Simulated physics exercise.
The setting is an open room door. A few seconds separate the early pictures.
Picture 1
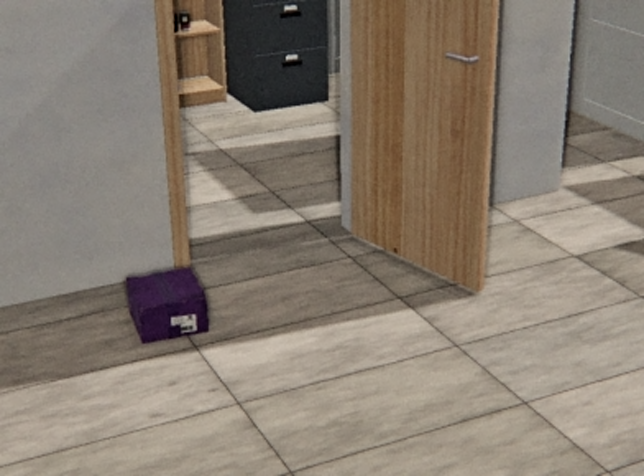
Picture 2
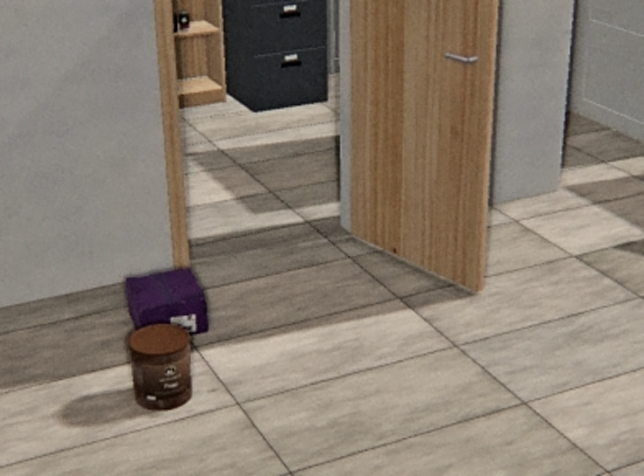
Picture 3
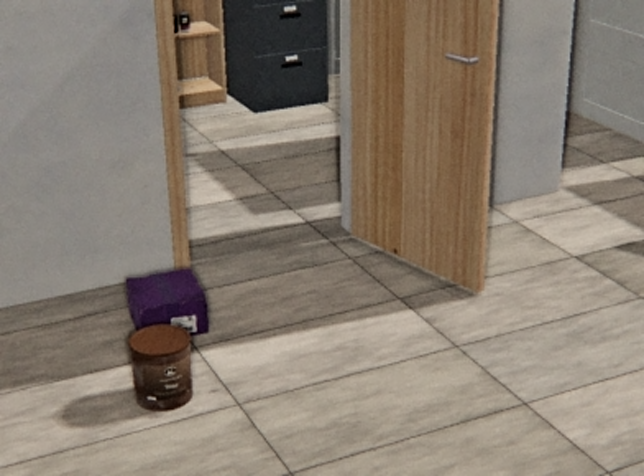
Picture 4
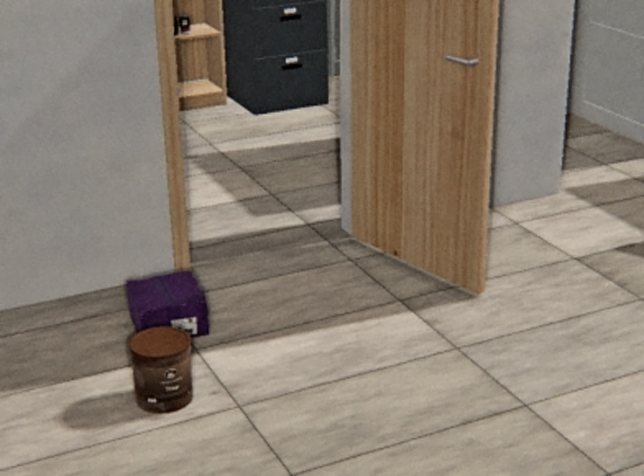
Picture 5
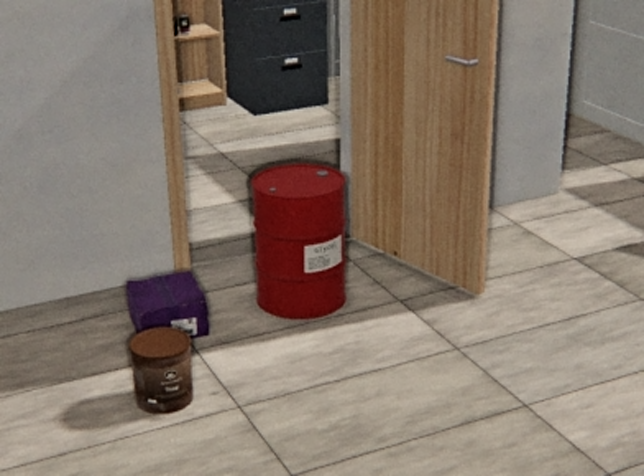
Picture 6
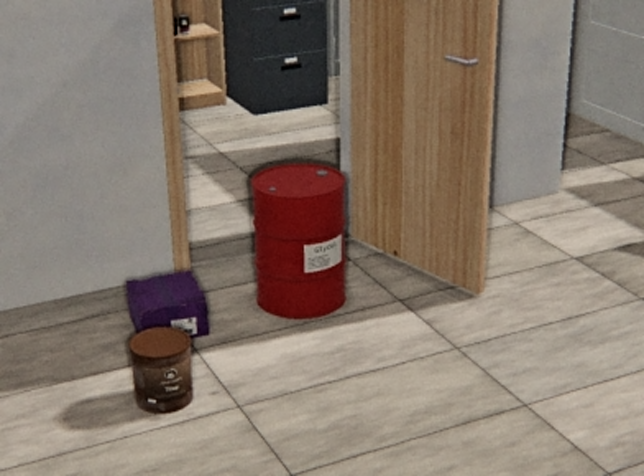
Wide-open wooden door standing still as a brown pail appears before a purple parcel, then a red drum appears in the doorway.
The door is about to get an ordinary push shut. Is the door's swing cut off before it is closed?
Yes, so the door never meets the frame after all.
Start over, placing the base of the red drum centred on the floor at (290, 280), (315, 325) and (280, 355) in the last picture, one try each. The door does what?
Well, the first time the door halts partway, the second time it halts partway, and the third time it completes its swing.
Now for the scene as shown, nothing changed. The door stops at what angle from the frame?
Close to 60 degrees, I'd say.
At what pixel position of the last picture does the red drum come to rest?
Around (292, 240).
Then, 0.60 s on from there, door at 88°.
Then, 0.90 s on from there, door at 69°.
In the end, door at 58°; all 3 unmoved. At the end, from the last picture's camera, red drum near (292, 240).
